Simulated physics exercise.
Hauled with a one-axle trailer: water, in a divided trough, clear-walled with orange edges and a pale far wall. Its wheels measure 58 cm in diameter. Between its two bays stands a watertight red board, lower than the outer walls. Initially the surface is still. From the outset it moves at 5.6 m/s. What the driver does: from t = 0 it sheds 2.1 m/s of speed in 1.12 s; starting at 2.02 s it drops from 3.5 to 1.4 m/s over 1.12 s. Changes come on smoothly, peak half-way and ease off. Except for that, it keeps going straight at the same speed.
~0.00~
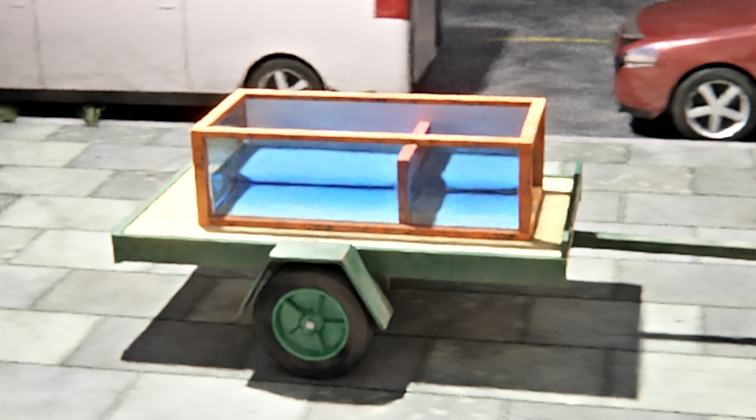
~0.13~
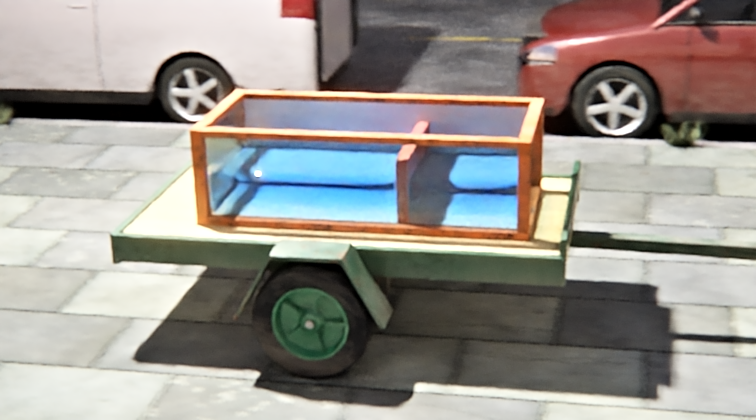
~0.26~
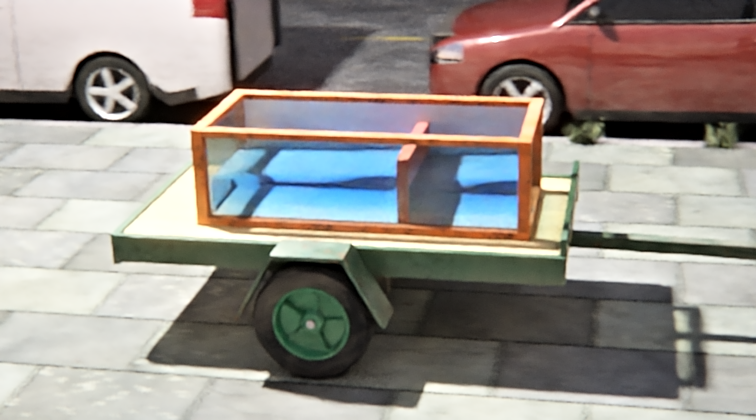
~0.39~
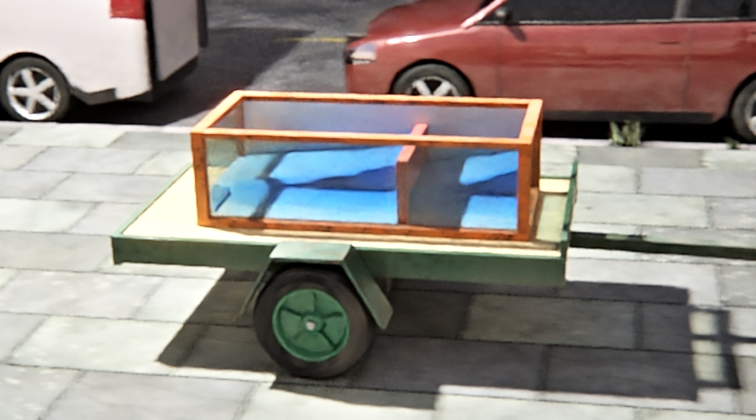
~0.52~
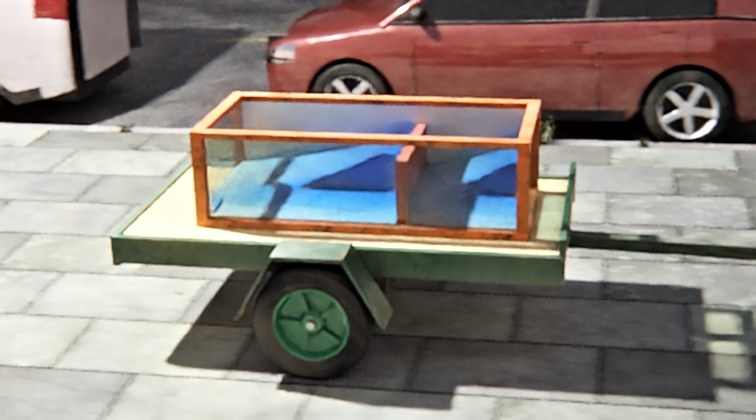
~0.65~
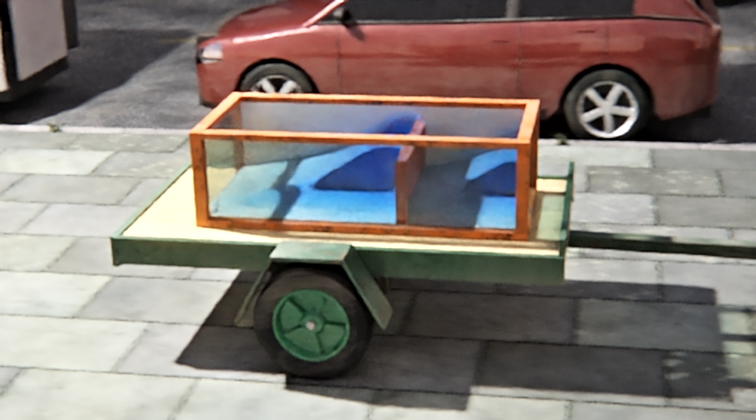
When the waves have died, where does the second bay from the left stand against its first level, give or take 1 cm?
The level is going to increase.
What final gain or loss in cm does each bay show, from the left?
4 down, 7 up, from the left.
After 1.45 s left to right it is 21, 27 cm deep.
After 2.45 s left to right it is 20, 29 cm deep.
After 3.65 s left to right it is 19, 31 cm deep.
After 6.12 s left to right it is 19, 31 cm deep.
